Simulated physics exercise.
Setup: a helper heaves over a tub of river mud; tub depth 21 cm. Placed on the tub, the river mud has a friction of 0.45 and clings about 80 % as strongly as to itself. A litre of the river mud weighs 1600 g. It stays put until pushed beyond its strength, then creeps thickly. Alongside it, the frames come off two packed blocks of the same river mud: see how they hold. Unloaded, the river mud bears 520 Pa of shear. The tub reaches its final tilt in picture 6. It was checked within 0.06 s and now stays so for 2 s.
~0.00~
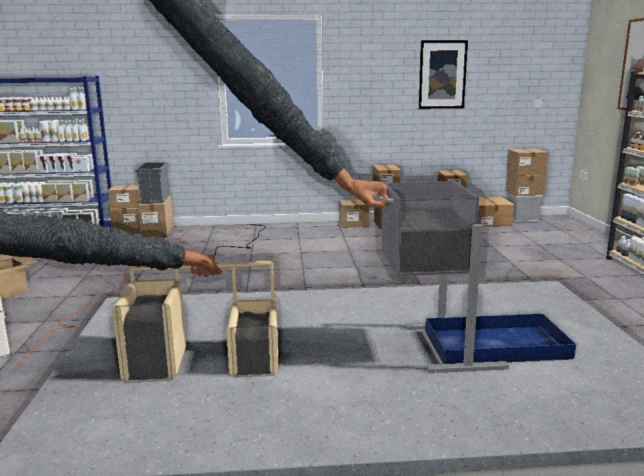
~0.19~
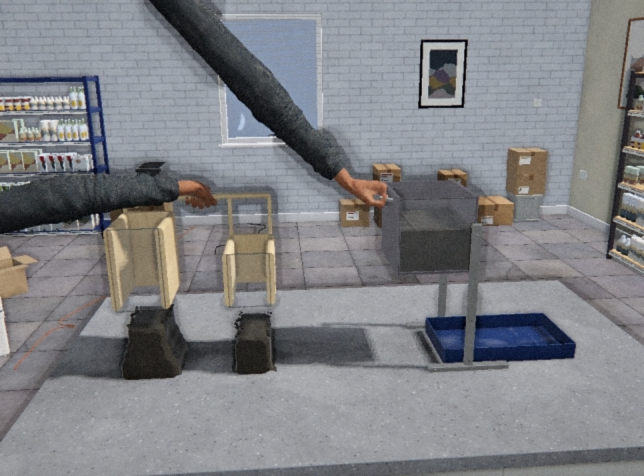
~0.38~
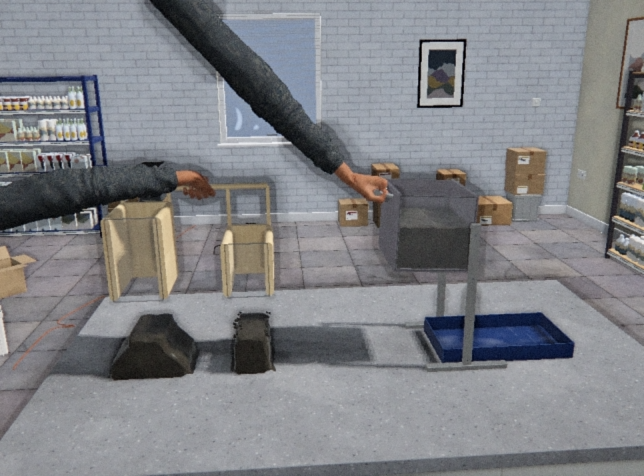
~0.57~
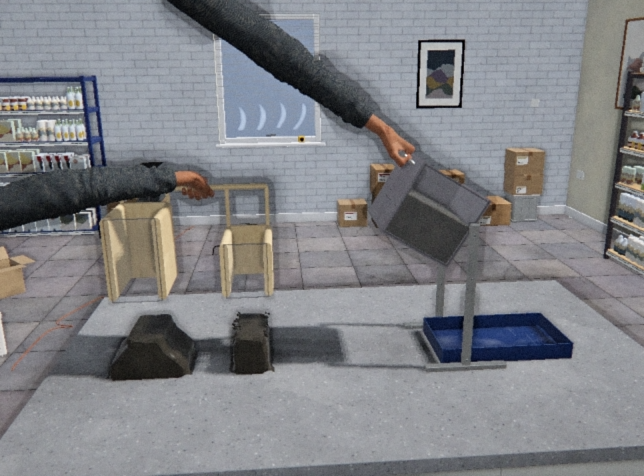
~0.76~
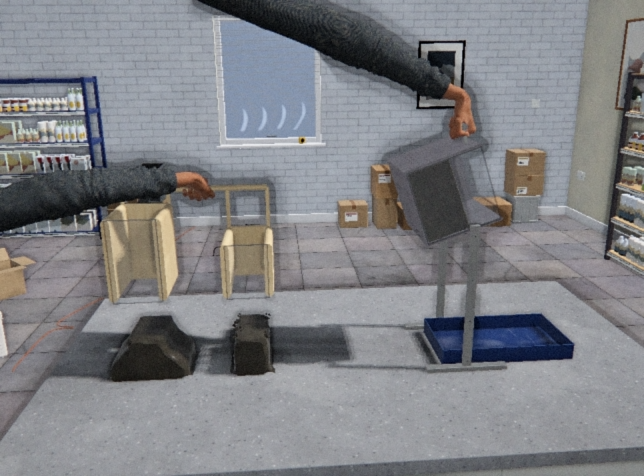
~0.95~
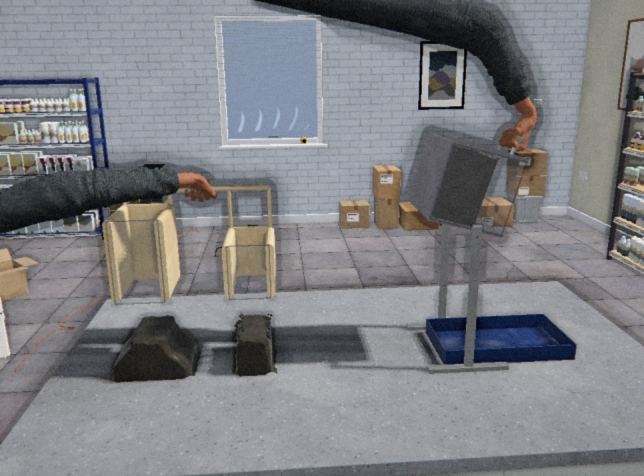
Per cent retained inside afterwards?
Retained: About 40 %.
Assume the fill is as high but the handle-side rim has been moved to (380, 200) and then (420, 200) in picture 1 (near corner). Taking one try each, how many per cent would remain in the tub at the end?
Remaining, try 1: Approx. 25 %; try 2: Approx. 55 %.
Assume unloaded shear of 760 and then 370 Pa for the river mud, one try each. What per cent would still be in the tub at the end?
You'd see 50 percent the first time and 35 percent the second.
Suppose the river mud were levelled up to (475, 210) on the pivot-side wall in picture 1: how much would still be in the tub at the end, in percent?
Then about 30 %.
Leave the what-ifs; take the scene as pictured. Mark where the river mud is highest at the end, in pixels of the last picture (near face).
Looking at the last picture, I'd put it at about (462, 204).
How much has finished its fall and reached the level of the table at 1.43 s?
I reckon around 45 % of it.
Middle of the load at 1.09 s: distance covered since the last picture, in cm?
Measured shift, roughly 7 cm.
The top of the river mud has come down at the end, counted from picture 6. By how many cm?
About 15 cm.
After 1.09 s, the tub is at 105 degrees and holds 100 %.
After 1.26 s, the tub is at 105 degrees and holds 48 %.
After 1.43 s, the tub is at 105 degrees and holds 41 %.
After 1.60 s, the tub is at 105 degrees and holds 40 %.
After 2.95 s, the tub is at 105 degrees and holds 40 %.
